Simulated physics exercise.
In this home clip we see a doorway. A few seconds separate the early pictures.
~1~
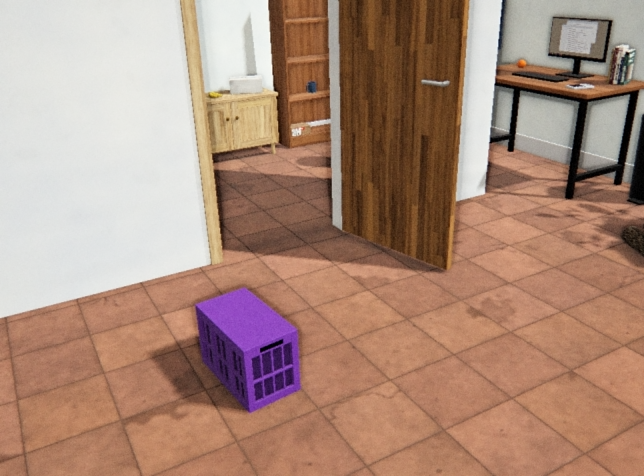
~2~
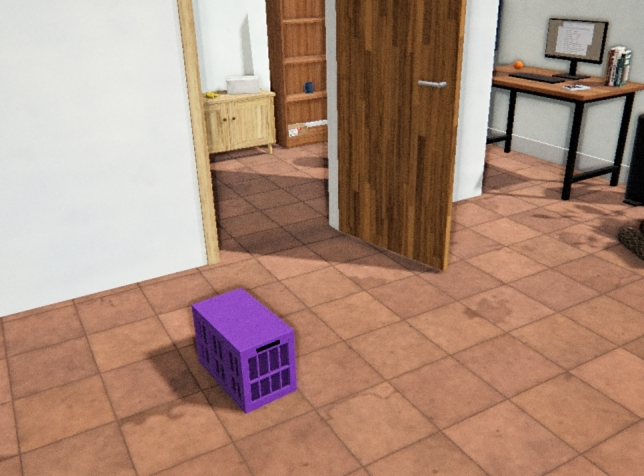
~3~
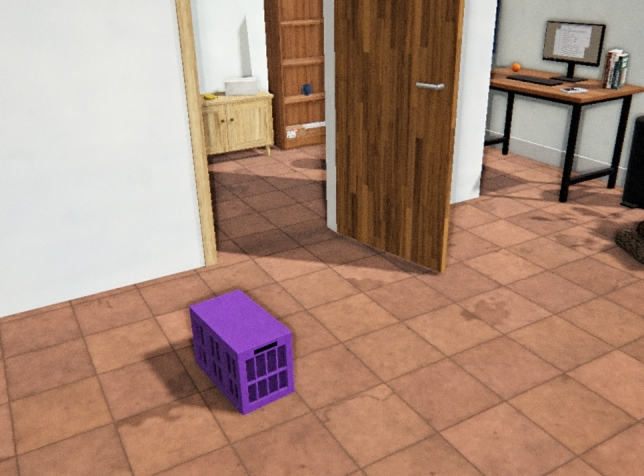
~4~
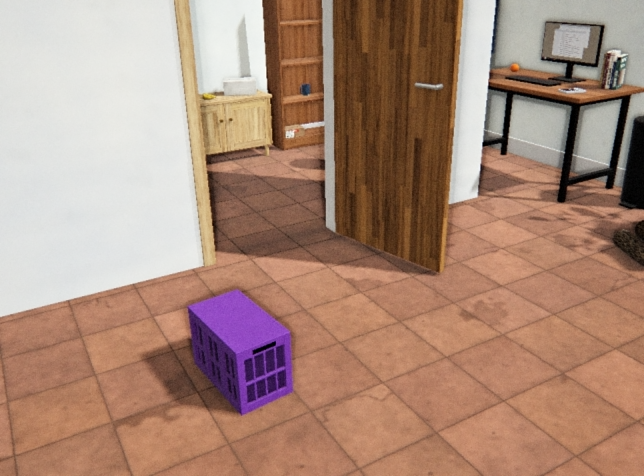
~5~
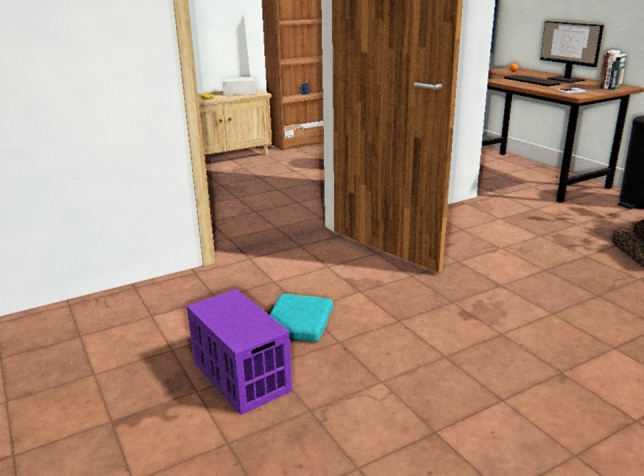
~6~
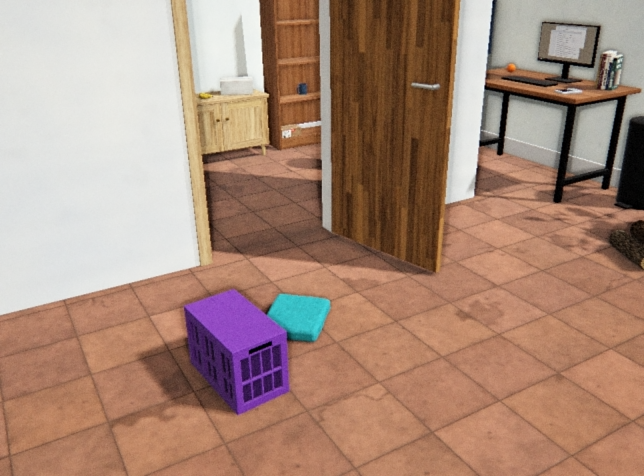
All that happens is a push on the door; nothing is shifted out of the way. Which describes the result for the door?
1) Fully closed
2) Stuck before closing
Answer: 1.
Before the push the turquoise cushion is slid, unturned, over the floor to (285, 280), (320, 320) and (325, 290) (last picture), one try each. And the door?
Try one: The door gets held up; try two: It swings to; try three: It swings to.
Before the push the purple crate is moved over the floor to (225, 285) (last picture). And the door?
It makes it all the way then.
Then, 0.60 s after the last picture, door at 89°.
Then, 1.10 s after the last picture, door at 62°.
Then, 1.60 s after the last picture, door at 35°.
Then, 2.00 s after the last picture, door at 12°.
At rest, door at 0°; both in place. Seen from the same camera at the end, turquoise cushion near (296, 317).
